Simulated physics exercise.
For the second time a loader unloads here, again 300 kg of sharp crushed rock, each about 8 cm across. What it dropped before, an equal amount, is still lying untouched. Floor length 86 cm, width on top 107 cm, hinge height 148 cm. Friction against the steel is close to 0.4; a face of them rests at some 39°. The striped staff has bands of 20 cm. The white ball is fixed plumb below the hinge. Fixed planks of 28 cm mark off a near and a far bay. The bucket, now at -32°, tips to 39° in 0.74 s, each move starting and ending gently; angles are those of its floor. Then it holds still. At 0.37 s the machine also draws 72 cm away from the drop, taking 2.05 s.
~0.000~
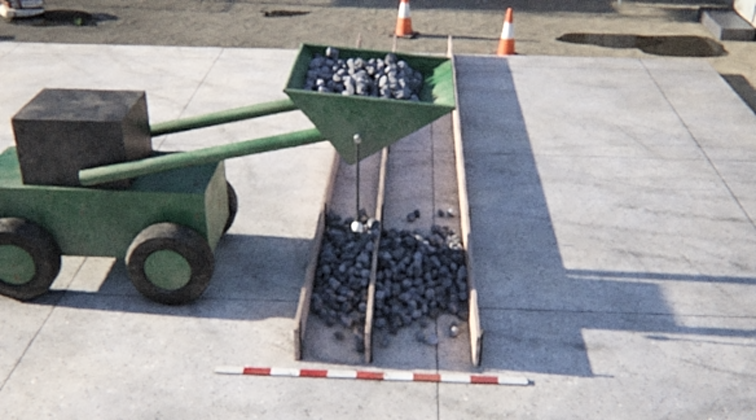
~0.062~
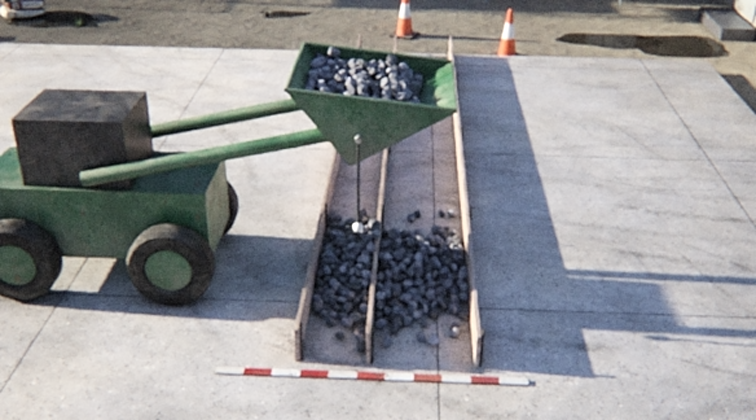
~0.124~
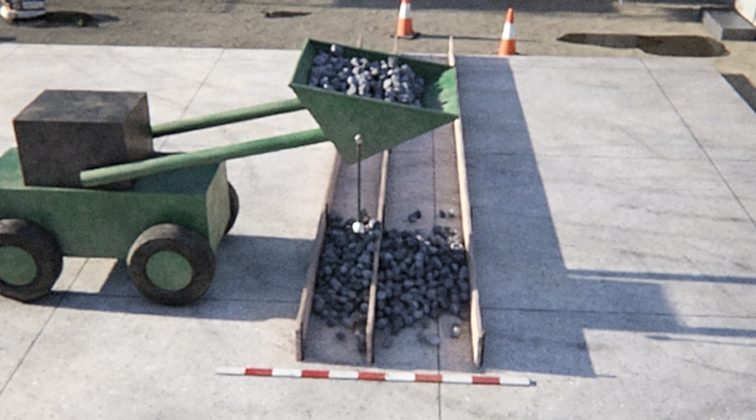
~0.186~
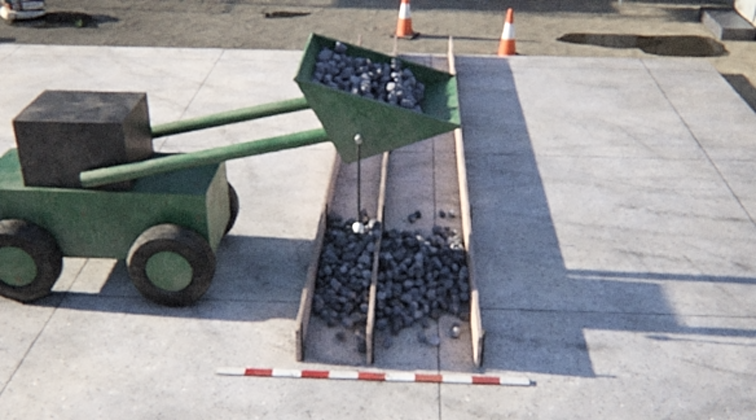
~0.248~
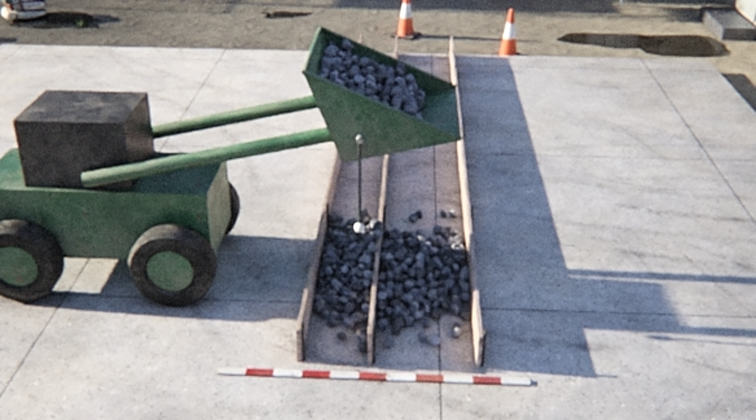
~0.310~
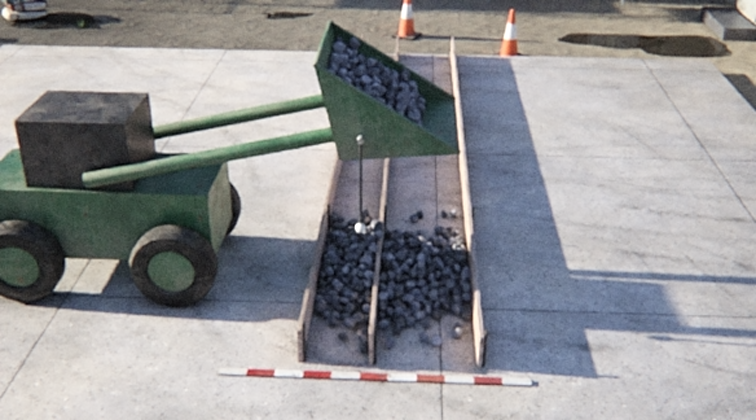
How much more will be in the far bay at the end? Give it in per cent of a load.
About 95 per cent.
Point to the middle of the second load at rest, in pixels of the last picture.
Their middle is at about (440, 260).
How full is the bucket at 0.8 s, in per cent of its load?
About 80 per cent.
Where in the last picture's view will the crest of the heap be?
Near (452, 240).
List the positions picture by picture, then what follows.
In the first picture, lip at (456, 108), floor tilted -32°, highest stones at (348, 67). The earlier load is highest near (371, 243), 28 cm above ground level, 47 % in the near bay, 53 % in the far bay.
In the second picture, lip at (457, 111), floor tilted -31°, highest stones at (334, 64); the stones move at 0.2 m/s on average.
In the third picture, the bucket is at -27°, its lip at (459, 117); the top of the load is at (331, 62); the stones move at 0.3 m/s on average.
In the fourth picture, lip at (460, 127), floor tilted -21°, highest stones at (327, 58); the stones move at 0.4 m/s on average.
In the fifth picture, lip at (461, 139), floor tilted -13°, highest stones at (333, 54); the stones move at 0.5 m/s on average.
In the sixth picture, the bucket is at -5°, its lip at (460, 153); the top of the load is at (341, 50); the stones move at 0.5 m/s on average.
After 0.6 s the floor is at 27°; in per cent of one load, 100 in the bucket, 47 in the near bay, 53 in the far bay; the foremost stones are at (466, 276).
After 0.8 s the floor is at 39°; in per cent of one load, 81 in the bucket, 47 in the near bay, 72 in the far bay; the foremost stones are at (466, 276).
After 2.9 s the floor is at 39°; in per cent of one load, 0 in the bucket, 47 in the near bay, 148 in the far bay, 5 past the last board; the foremost stones are at (573, 285).
After 5.5 s the floor is at 39°; in per cent of one load, 0 in the bucket, 47 in the near bay, 148 in the far bay, 5 past the last board; the foremost stones are at (573, 285). Net gain in the far bay, 95.
